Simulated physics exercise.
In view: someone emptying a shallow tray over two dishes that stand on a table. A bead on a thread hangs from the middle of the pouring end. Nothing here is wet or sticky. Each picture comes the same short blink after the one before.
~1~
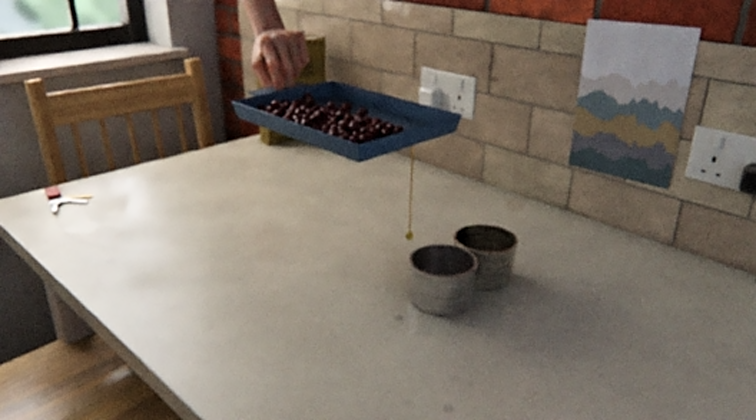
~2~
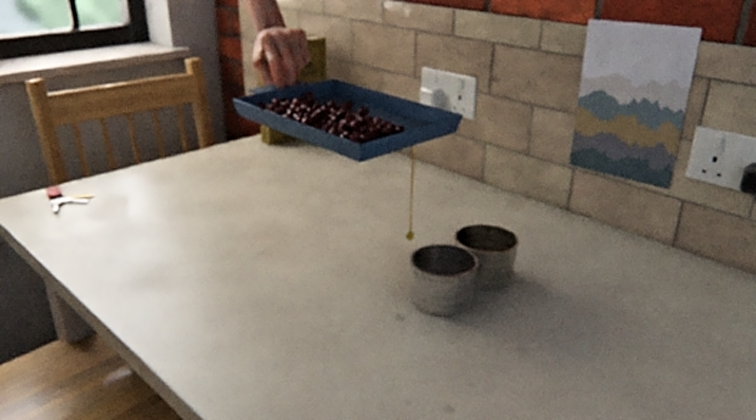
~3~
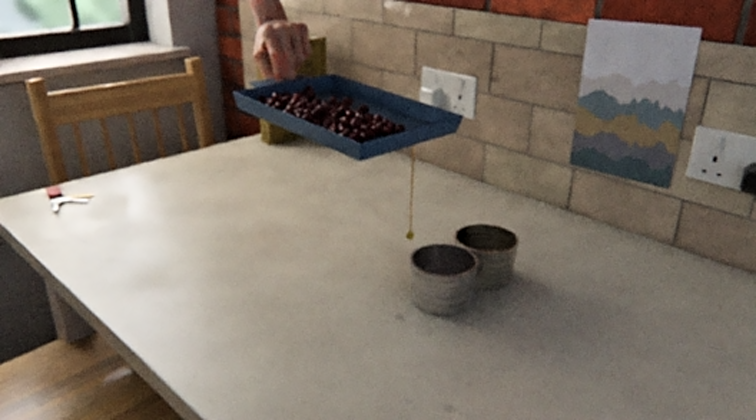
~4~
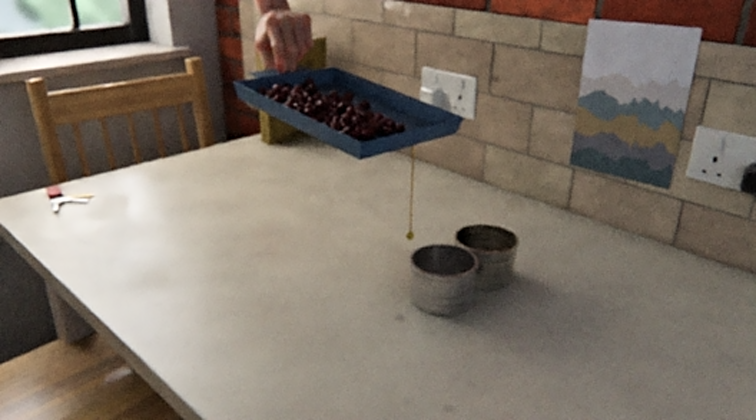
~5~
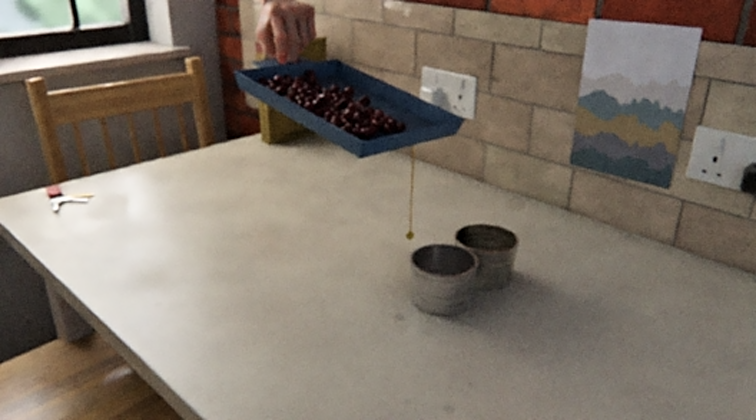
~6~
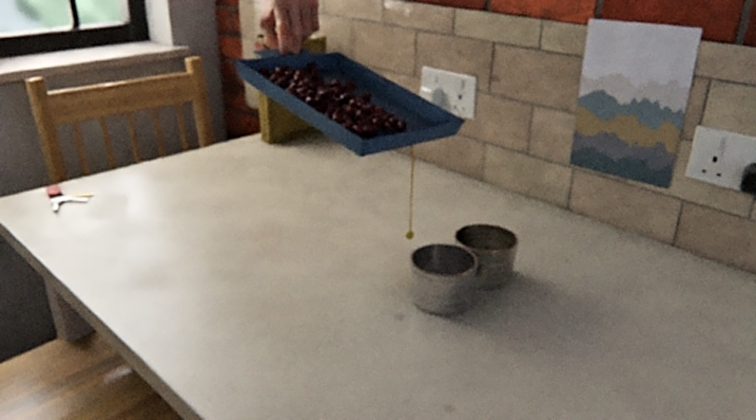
A hand at the upper left gradually raises the far end of a shallow blue tray, steepening its slope toward the right while the dark red dried cherries stay heaped inside. Seen from slightly above by a still camera, a pale table stands beside a tiled wall and wooden chair. Below the tray, a yellowish bead hangs on a thread near two grey dishes.
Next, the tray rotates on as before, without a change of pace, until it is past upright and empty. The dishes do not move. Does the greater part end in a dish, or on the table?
Caught overall: Over half.
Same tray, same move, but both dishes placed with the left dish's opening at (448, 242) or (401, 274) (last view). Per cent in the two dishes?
In turn 50 and 30 in a hundred.
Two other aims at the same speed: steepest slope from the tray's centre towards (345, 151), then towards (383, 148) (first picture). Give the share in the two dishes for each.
Roughly 0 per cent, and 20 per cent.
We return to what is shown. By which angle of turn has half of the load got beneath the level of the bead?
At some 105 degrees.
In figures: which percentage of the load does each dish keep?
For the left dish some 30 %, for the right dish some 50 %.
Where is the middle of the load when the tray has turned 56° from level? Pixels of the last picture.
Roughly at (412, 105).
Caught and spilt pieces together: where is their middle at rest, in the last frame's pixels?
Close to (478, 273).
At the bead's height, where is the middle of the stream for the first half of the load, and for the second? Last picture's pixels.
Early half (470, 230), late half (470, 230).
Shortly afterwards, tray tipped steeply; all but a few on the tray; only a few in the air.
Next, tray tipped right over; the bulk on the tray; only a few in the left dish; only a few in the right dish; only a few outside both; near a quarter in the air.
Some moments later, tray tipped past a quarter turn; near a quarter in the left dish; near half in the right dish; near a quarter outside both.
In the end, tray tipped past a quarter turn; near a quarter in the left dish; near half in the right dish; near a quarter outside both.
